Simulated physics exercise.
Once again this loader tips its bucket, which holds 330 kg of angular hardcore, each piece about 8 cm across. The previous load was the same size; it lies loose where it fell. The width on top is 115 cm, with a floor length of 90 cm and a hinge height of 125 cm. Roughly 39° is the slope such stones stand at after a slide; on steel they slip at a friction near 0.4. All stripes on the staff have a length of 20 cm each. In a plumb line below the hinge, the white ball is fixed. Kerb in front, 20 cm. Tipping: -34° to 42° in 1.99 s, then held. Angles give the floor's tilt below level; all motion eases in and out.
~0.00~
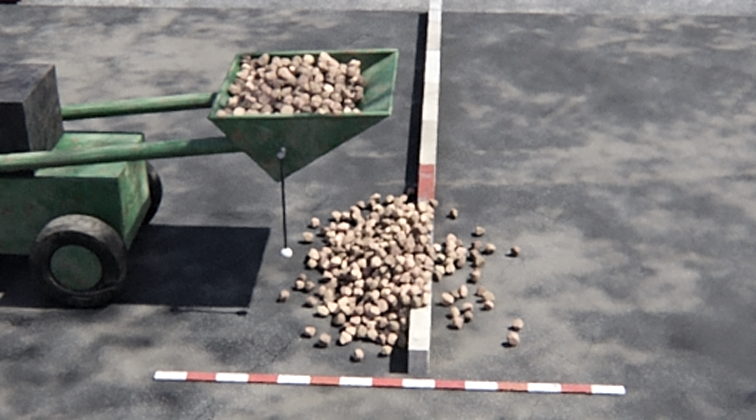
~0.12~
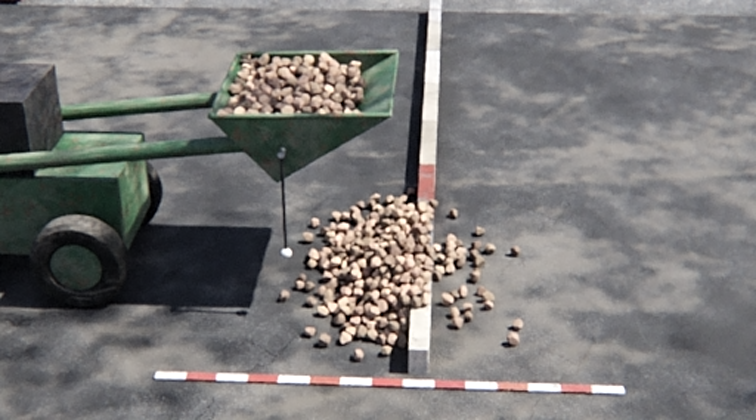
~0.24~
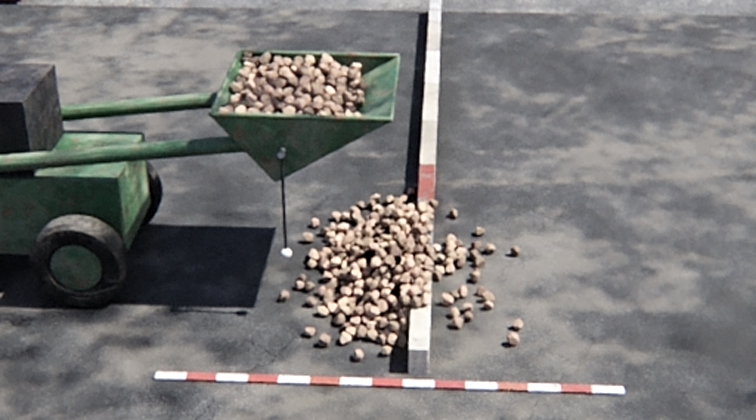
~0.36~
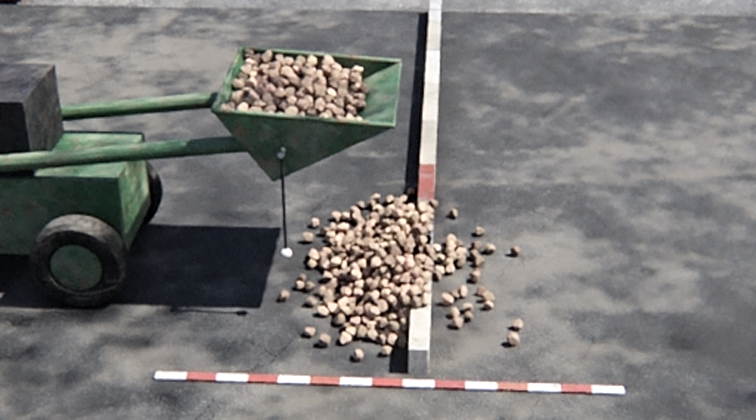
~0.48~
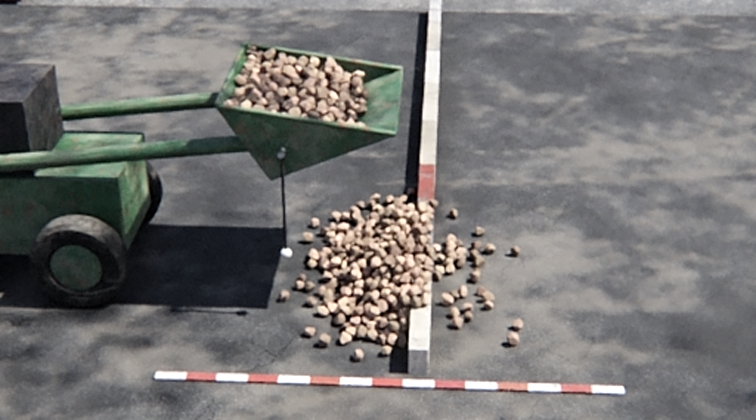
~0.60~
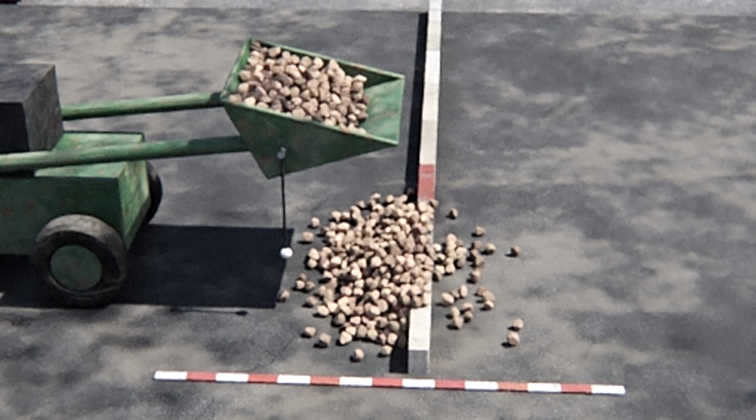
A green loader slowly tilts its stone-filled bucket forward beside a loose heap across a kerb.
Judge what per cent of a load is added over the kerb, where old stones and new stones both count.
The amount added is about 36 per cent of a load.
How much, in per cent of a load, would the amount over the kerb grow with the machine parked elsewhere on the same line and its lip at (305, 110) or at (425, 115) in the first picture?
Some 0 percent, and then 90 percent.
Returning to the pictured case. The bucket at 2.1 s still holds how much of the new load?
It holds some 35 per cent.
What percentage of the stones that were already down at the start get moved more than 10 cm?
10 %.
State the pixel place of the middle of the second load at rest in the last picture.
Centre at roughly (399, 259).
After 1.5 s the floor is at 30°; in per cent of one load, 100 in the bucket, 93 on this side of the kerb, 7 over the kerb; the foremost stones are at (497, 284).
After 2.1 s the floor is at 42°; in per cent of one load, 34 in the bucket, 156 on this side of the kerb, 10 over the kerb; the foremost stones are at (497, 284).
After 2.4 s the floor is at 42°; in per cent of one load, 2 in the bucket, 166 on this side of the kerb, 32 over the kerb; the foremost stones are at (516, 300).
After 5.1 s the floor is at 42°; in per cent of one load, 0 in the bucket, 158 on this side of the kerb, 42 over the kerb; the foremost stones are at (548, 269). Net gain over the kerb, 36.
